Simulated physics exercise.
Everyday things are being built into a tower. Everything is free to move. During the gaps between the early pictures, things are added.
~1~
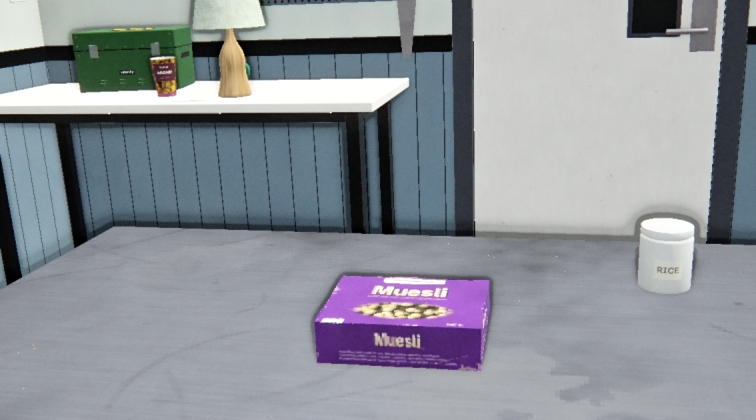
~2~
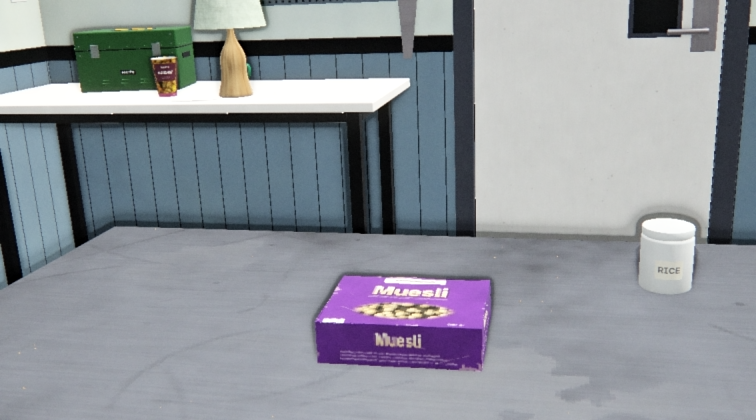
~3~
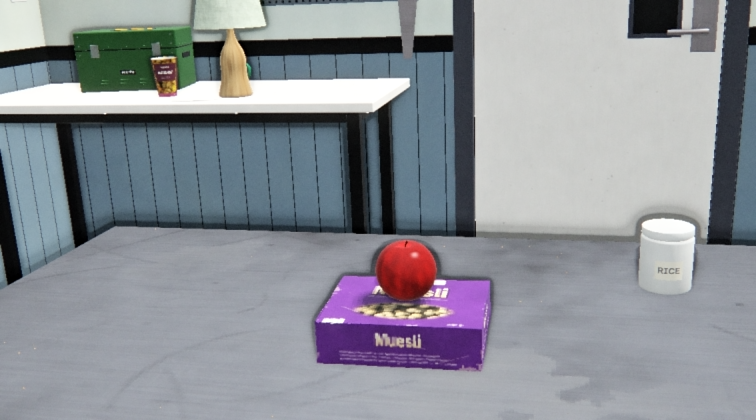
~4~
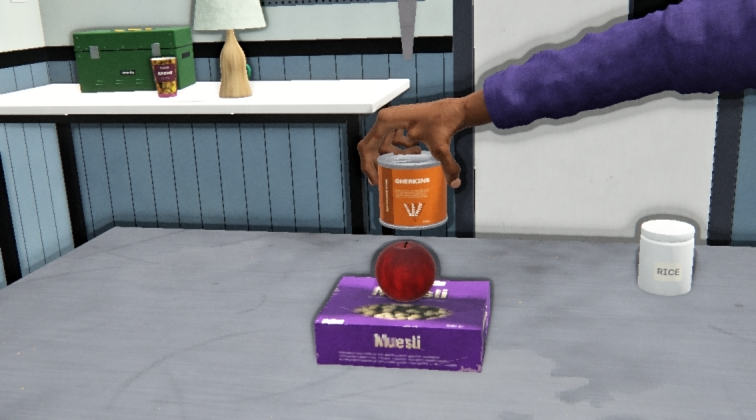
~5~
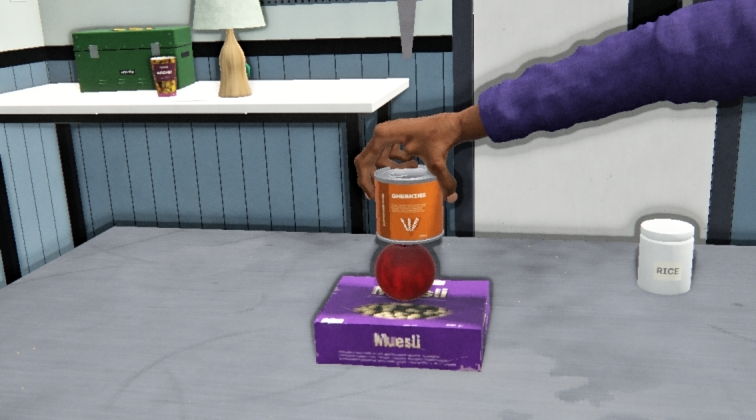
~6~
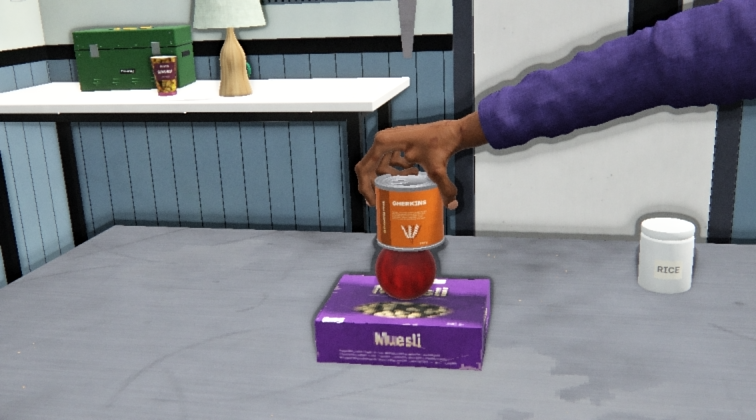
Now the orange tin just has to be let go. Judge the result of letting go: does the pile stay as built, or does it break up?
The pile cannot bear the load.
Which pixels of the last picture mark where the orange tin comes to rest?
Around (592, 322).
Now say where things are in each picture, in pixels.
In the first picture, the last thing is not in view yet.
In the second picture, the last thing is not in view yet; purple packet (408, 320).
In the third picture, the last thing is not in view yet; white jar (666, 256).
In the fourth picture, still above its spot; orange tin (413, 189); red apple (405, 271).
In the fifth picture, still above its spot; orange tin (409, 204); purple packet (407, 320).
In the sixth picture, set down, still held; orange tin (410, 210); white jar (666, 255).
Then, 0.50 s after the last picture, orange tin now fallen.
Then, 0.60 s after the last picture, things are still on the move.
At rest, fallen, orange tin; the other 3 in place. Seen from the same camera at the end, orange tin near (592, 322). The pile gives way.
